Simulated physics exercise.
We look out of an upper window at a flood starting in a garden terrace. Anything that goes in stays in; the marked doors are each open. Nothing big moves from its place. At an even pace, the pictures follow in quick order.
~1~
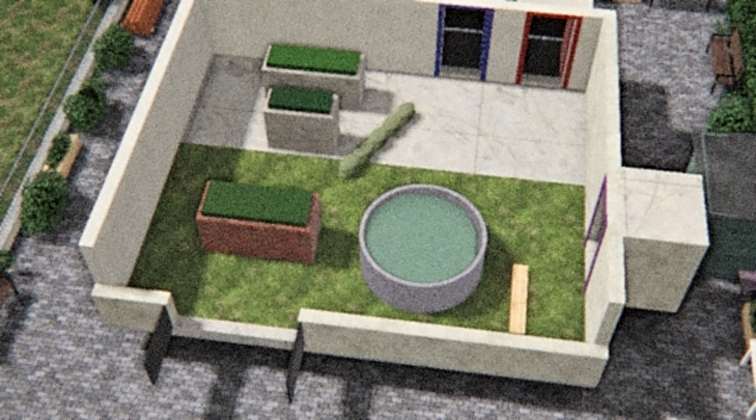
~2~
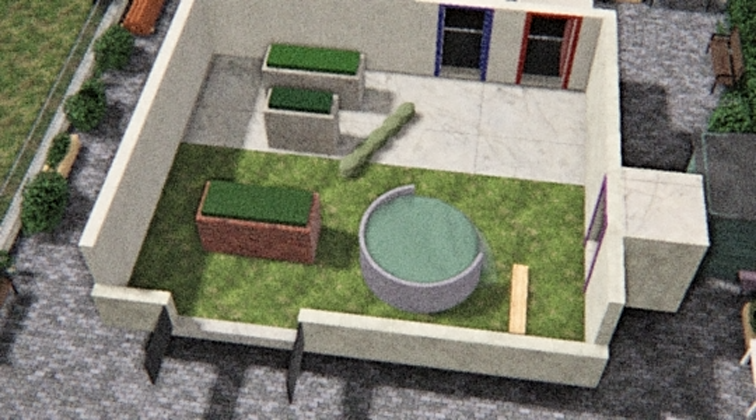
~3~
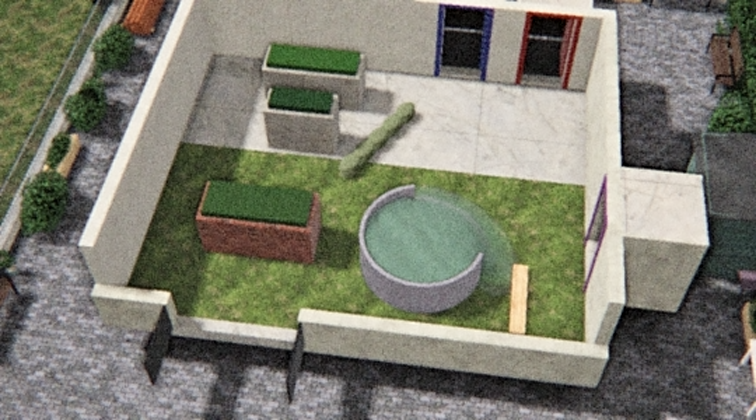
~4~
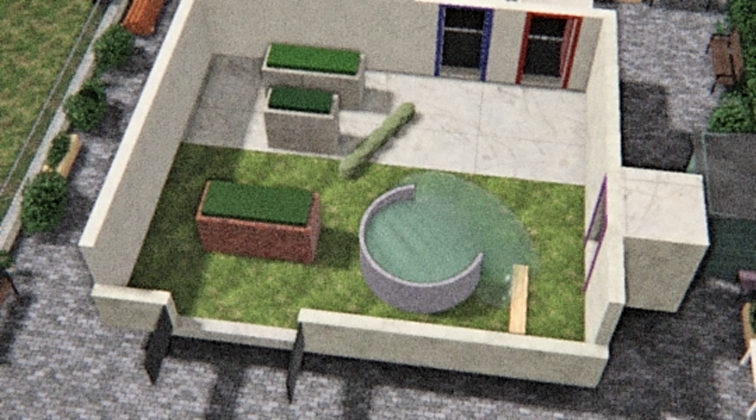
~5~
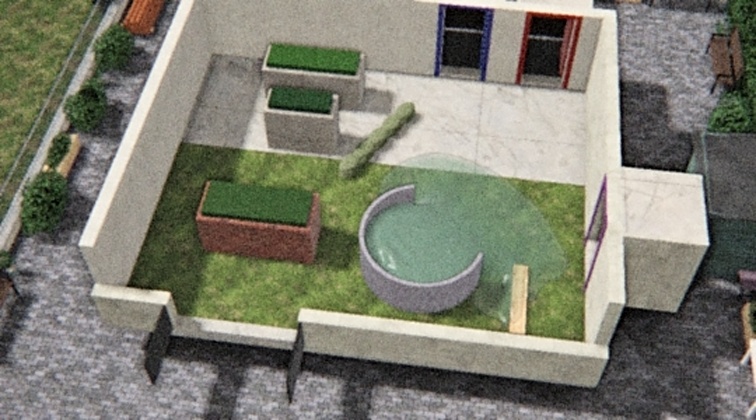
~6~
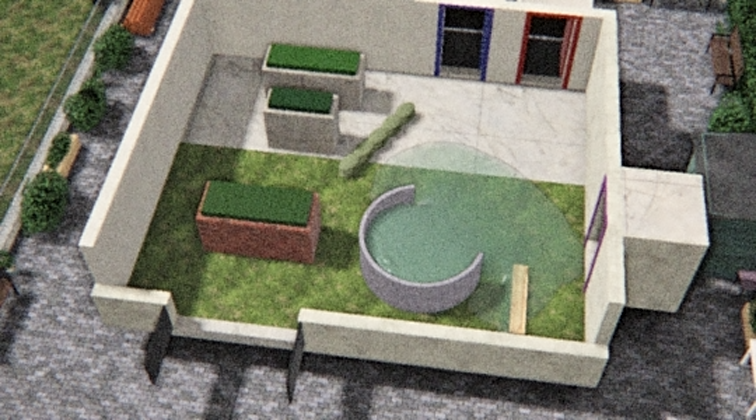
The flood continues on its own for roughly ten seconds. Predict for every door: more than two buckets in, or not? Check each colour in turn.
The purple door is not swamped. The blue door is swamped. The red door is swamped.
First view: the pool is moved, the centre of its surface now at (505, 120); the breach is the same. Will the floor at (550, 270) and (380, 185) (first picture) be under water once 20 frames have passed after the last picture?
Soaked, bone-dry.
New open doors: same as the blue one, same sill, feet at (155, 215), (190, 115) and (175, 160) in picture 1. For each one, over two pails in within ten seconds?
Door one stays inside the limit, door two stays inside the limit, door three stays inside the limit.
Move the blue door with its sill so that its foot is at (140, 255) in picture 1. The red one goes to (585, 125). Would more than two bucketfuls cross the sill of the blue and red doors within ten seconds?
My take: The blue door stays inside the limit while the red door exceeds the limit.
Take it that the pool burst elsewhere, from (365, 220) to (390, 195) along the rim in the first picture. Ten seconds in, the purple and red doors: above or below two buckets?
The purple door remains below, and the red door remains below.
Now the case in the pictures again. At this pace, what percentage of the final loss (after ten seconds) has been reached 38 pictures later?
That comes to 95 per cent, as I work it out.
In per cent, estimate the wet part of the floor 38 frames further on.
I'd estimate some 55 per cent.
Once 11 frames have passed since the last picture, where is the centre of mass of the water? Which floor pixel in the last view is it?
Centre: Close to (498, 207).
A moment on, water covers 35 % of the floor; the purple door wet at the sill, nothing in, the blue door not reached, the red door not reached.
Next, water covers 45 % of the floor; the purple door under two buckets in, the blue door under two buckets in, the red door under two buckets in.
Then, water covers 50 % of the floor; the purple door under two buckets in, the blue door over two buckets in, the red door far over two buckets in.
Later, water covers 55 % of the floor; the purple door under two buckets in, the blue door over two buckets in, the red door far over two buckets in.
In the end, water covers 85 % of the floor; the purple door under two buckets in, the blue door over two buckets in, the red door far over two buckets in.
